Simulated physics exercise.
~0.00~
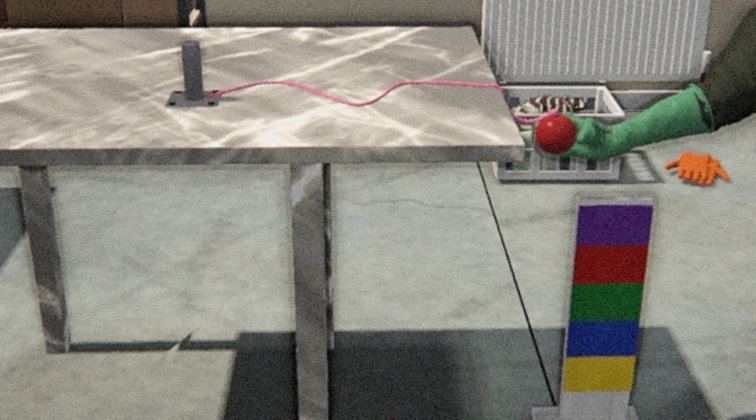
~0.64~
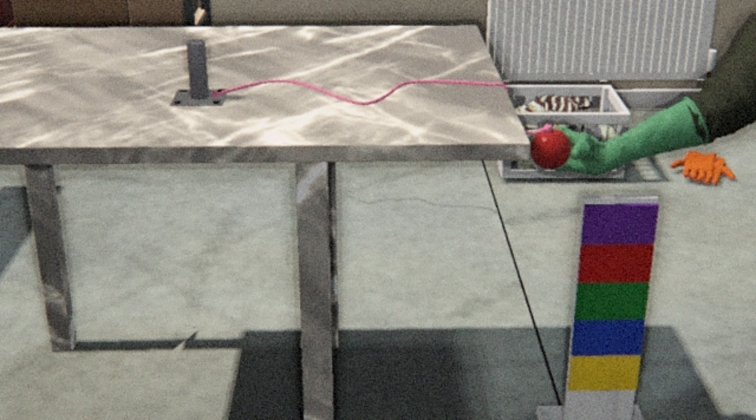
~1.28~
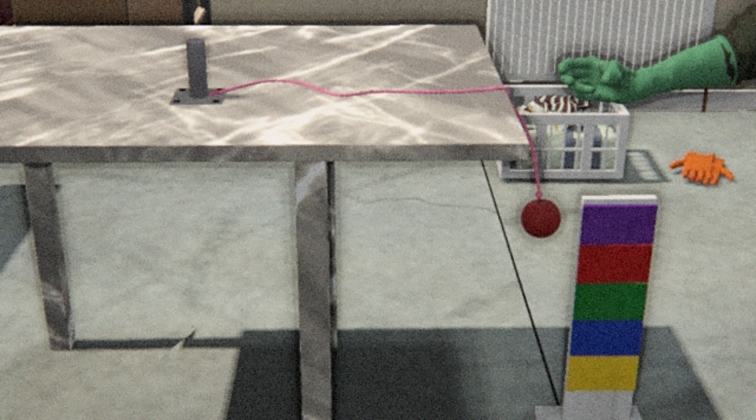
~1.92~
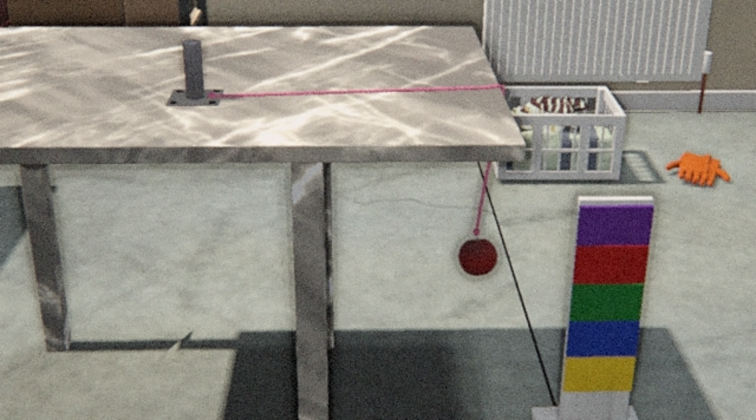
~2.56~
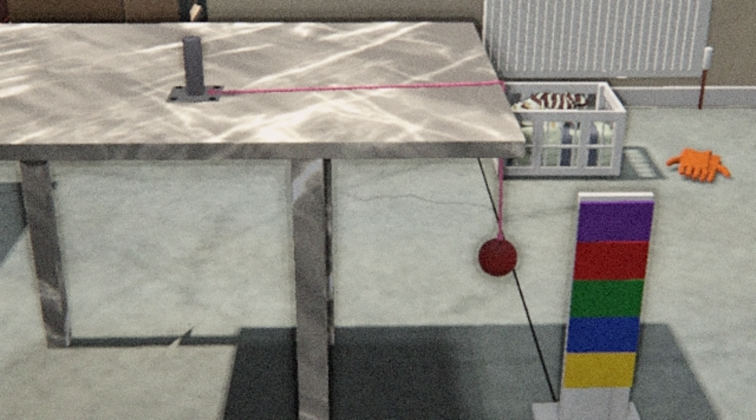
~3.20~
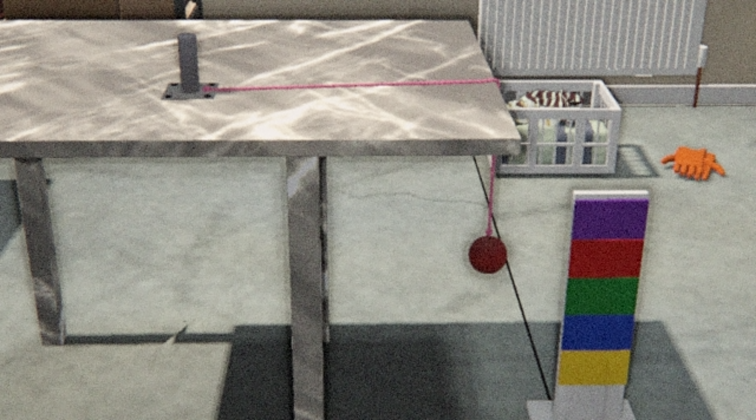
The clip opens on a gloved green hand holding a round red object just off the right end of a table, with a slack pink cord winding back to a dark post. Beside it stands an upright board banded purple, red, green, blue and yellow. The hand lowers the object slightly to the left, then lets go and draws back as it drops. The cord pulls straight across the tabletop, and the object swings left beneath the edge. It sways back right, then slightly left, and ends hanging level with the red band.
